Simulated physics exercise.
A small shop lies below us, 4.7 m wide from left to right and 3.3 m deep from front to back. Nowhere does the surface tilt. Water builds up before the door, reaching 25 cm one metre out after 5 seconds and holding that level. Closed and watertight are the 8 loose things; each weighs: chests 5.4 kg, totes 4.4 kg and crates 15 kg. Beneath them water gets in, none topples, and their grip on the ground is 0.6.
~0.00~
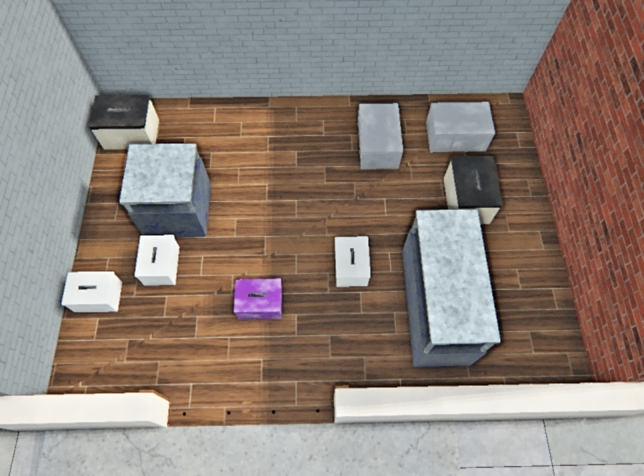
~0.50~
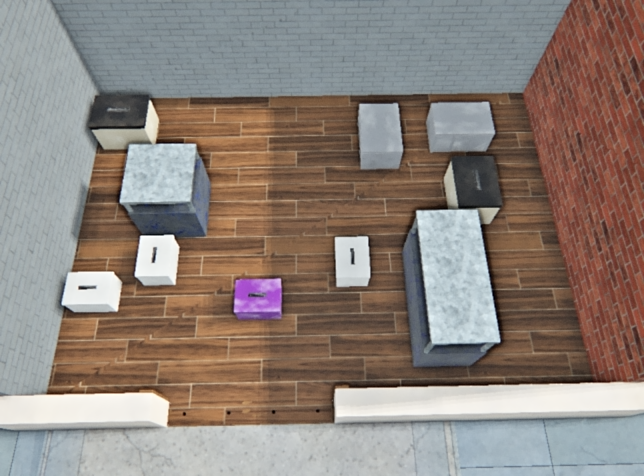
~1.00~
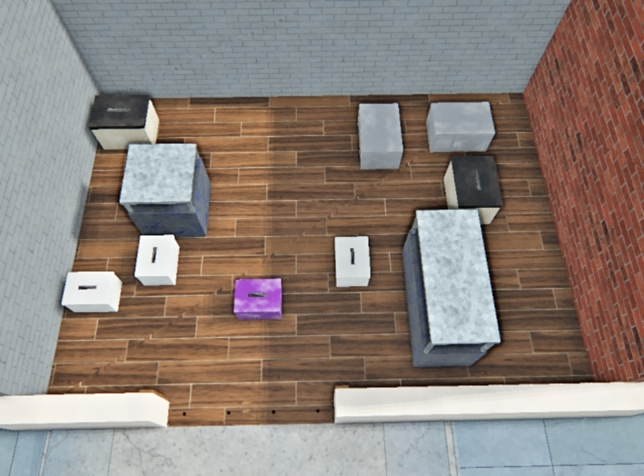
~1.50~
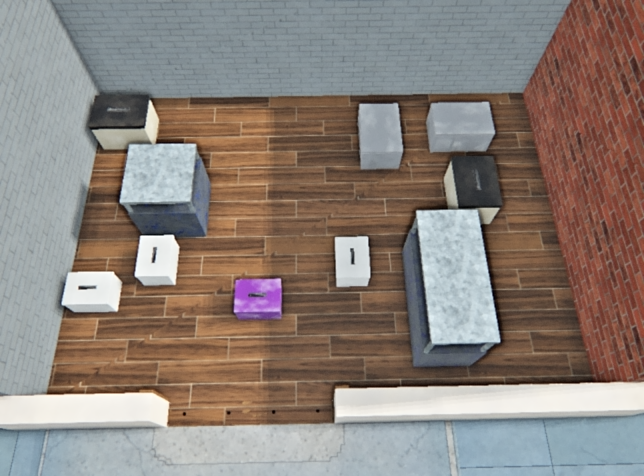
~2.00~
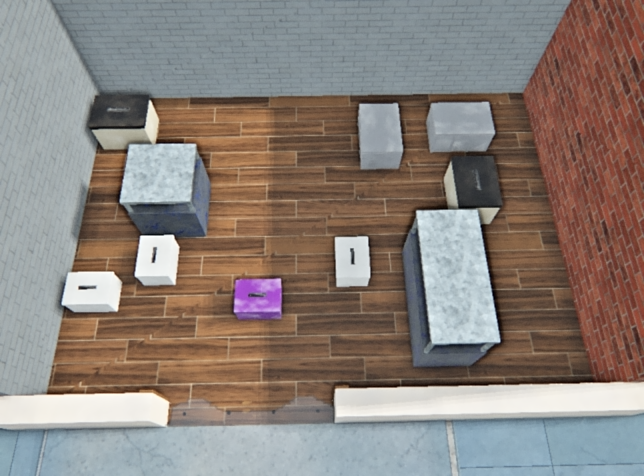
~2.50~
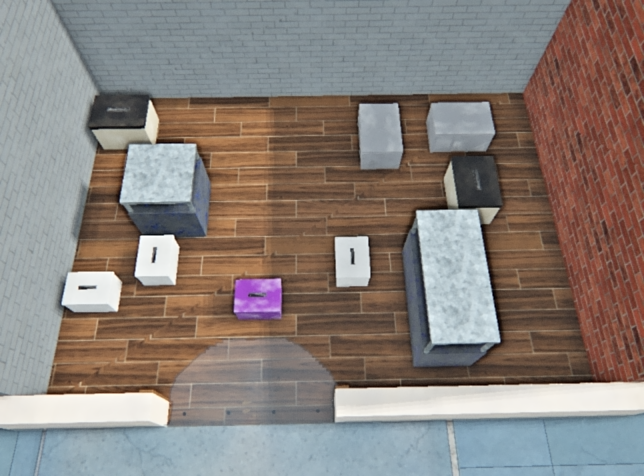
A purple tote sits on the brown plank floor of a small shop, seen from high above, with grey brick walls behind and left and a red brick wall right. White boxes rest nearby, black-topped crates and pale grey blocks stand farther back, and larger grey units flank the room. Water turns the front paving bluish, then spreads thinly through the doorway in a rounded sheet, while everything else and the camera stay still.
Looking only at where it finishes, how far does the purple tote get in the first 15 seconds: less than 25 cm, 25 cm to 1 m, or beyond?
I expect it ends up well away.
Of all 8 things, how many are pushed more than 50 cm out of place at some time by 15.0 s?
It adds up to 8.
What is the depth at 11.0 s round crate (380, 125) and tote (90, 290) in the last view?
I'd put it at 18 cm and 10 cm respectively.
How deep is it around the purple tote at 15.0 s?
Around 19 cm.
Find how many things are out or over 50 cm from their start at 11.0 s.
At that moment it comes to 7.
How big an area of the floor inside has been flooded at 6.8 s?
Close to 13 m2, I'd say.
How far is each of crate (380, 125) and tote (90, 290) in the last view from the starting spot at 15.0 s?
In that order: 100 cm, 60 cm.
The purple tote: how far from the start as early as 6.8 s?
I'd put it at around 250 cm.
After 3.5 s the purple tote is near (261, 250), 0.4 m from its start, aground; 0 afloat.
After 6.8 s the purple tote is near (278, 83), 2.3 m from its start, afloat; 6 afloat.
After 11.0 s the purple tote is near (238, 85), 2.3 m from its start, afloat; 8 afloat.
After 15.0 s the purple tote is near (107, 115), 2.4 m from its start, afloat; 8 afloat.
